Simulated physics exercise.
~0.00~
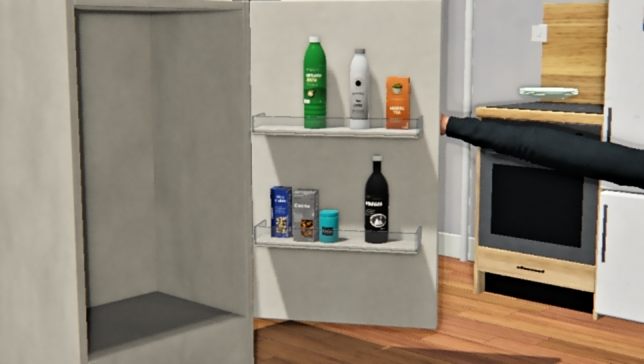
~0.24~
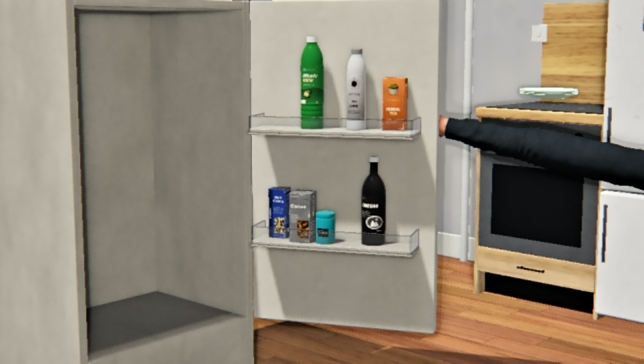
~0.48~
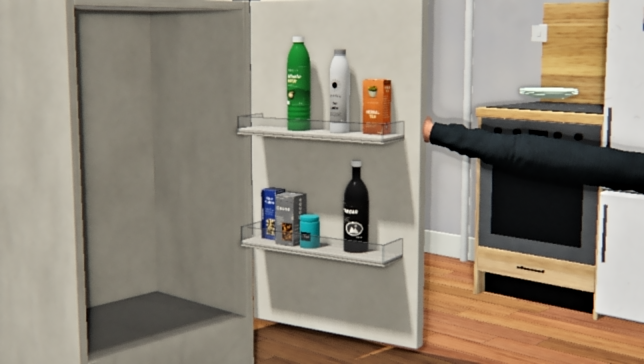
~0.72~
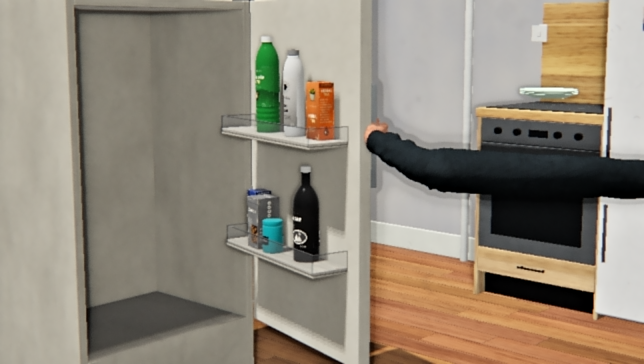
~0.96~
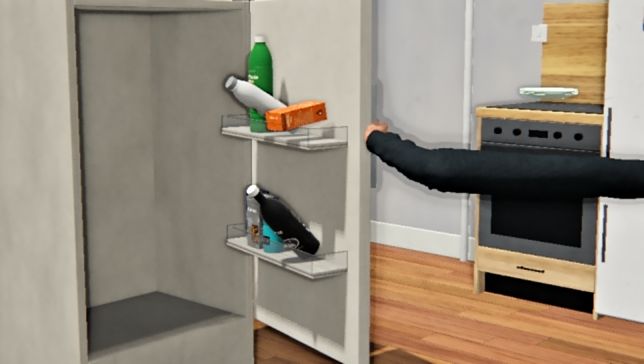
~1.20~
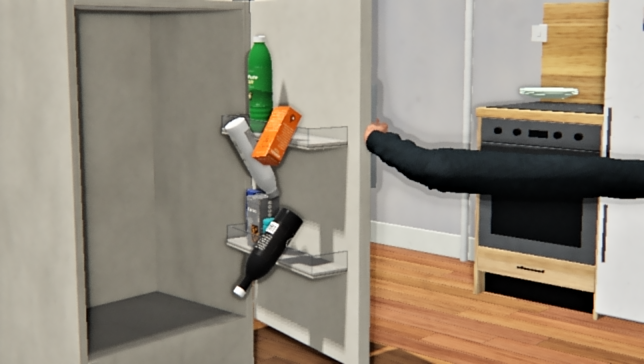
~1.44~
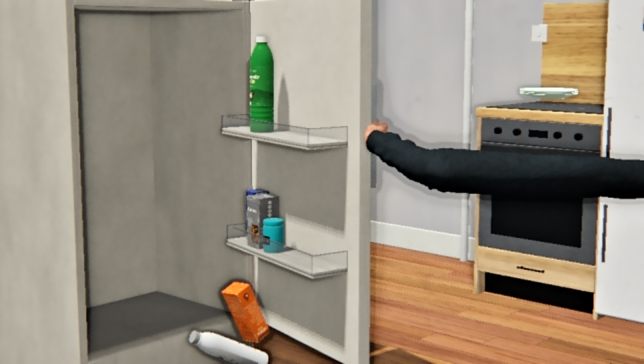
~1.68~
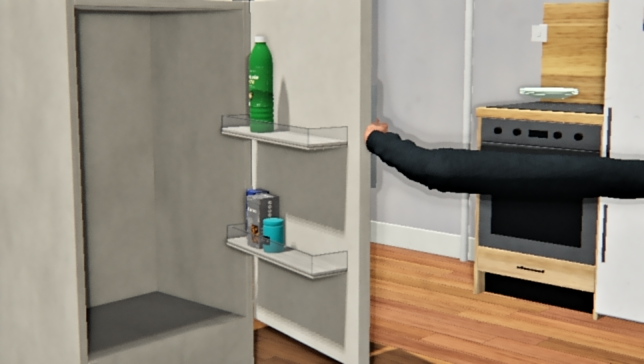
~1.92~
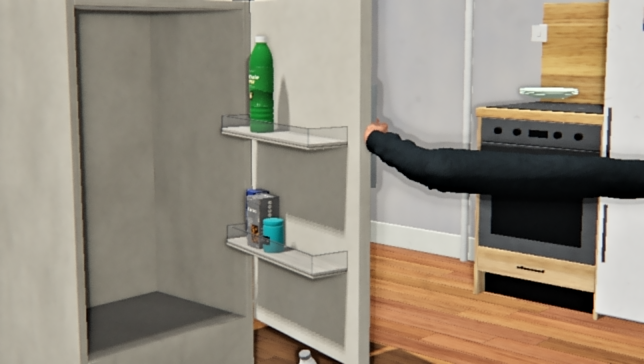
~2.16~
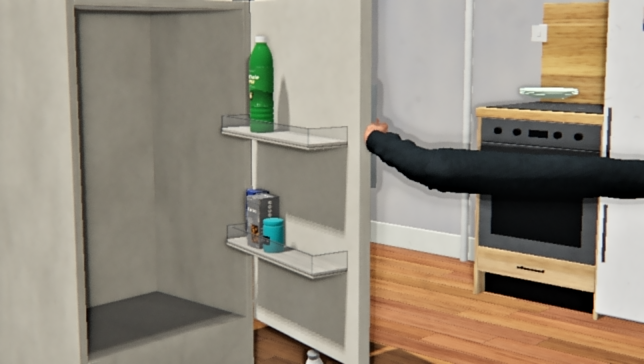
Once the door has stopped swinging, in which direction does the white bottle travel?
The white bottle moves down, falling from the upper rack past the lower one towards the floor.
